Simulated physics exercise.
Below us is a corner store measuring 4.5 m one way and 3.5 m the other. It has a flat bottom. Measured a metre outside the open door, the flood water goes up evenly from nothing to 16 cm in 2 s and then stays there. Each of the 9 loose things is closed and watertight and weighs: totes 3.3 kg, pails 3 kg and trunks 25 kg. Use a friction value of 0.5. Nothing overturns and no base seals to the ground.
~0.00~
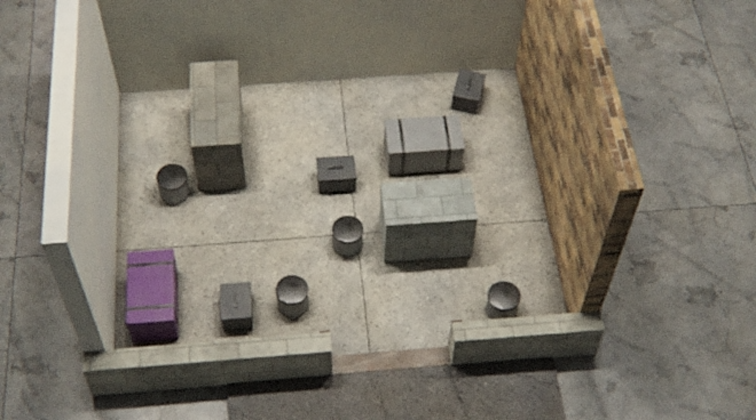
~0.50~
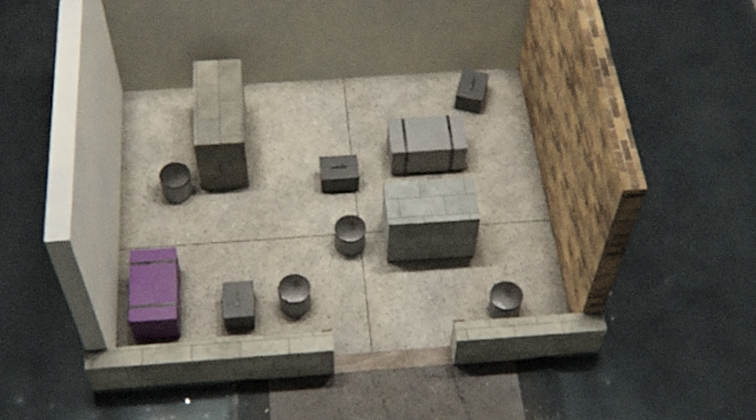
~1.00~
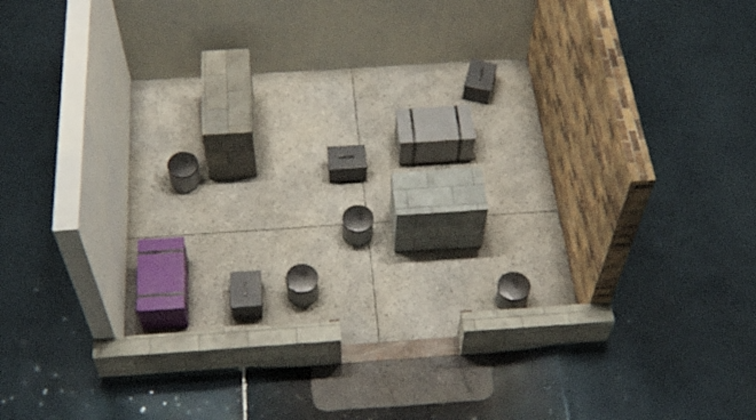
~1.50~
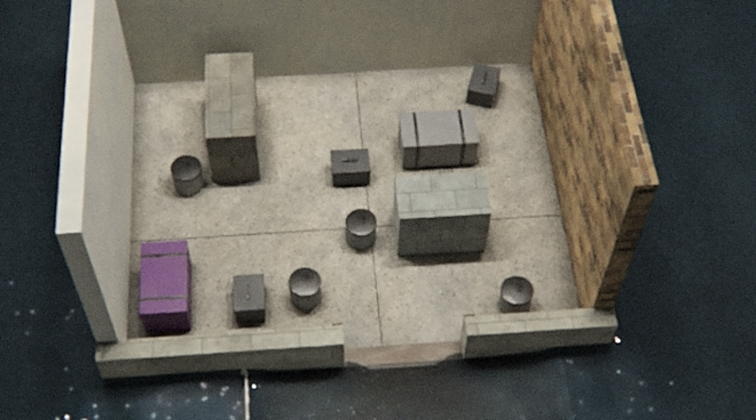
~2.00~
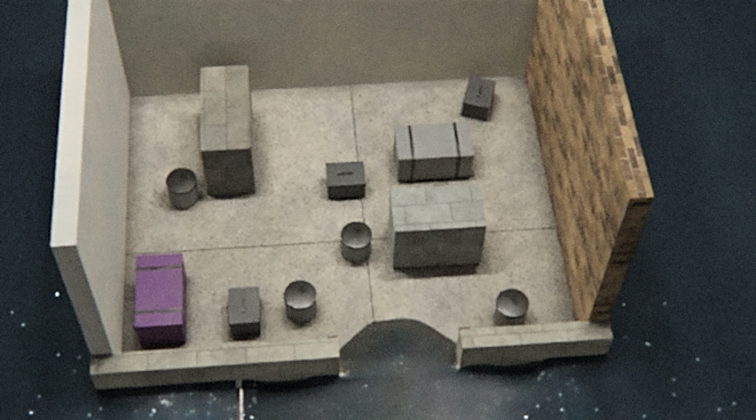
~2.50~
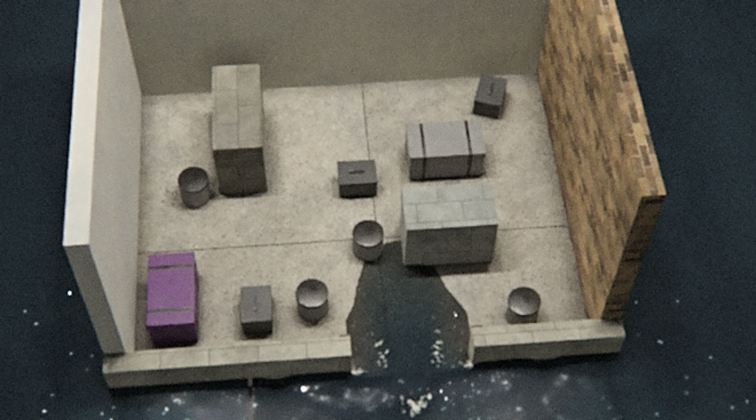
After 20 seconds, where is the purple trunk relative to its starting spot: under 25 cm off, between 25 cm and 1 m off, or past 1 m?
I reckon it goes some way, under a metre.
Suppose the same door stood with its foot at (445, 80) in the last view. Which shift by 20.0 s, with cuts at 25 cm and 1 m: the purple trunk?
In that case the purple trunk would have gone a great distance.
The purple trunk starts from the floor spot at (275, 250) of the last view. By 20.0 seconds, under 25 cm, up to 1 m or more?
Short answer, it goes a modest way.
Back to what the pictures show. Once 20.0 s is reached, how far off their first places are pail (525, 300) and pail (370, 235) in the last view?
50 cm and 200 cm respectively.
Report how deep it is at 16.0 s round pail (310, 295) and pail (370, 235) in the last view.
Depth approx. 8 cm / 12 cm.
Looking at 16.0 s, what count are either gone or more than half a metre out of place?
That would be 6.
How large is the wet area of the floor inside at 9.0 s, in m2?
That flooded area is roughly 13 m2.
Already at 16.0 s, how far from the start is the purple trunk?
By then it has shifted roughly 80 cm.
After 4.0 s the purple trunk is near (171, 288), 0.0 m from its start, aground; 0 afloat.
After 9.0 s the purple trunk is near (171, 288), 0.0 m from its start, aground; 5 afloat.
After 16.0 s the purple trunk is near (240, 306), 0.7 m from its start, afloat; 9 afloat.
After 20.0 s the purple trunk is near (210, 231), 0.7 m from its start, afloat; 9 afloat.
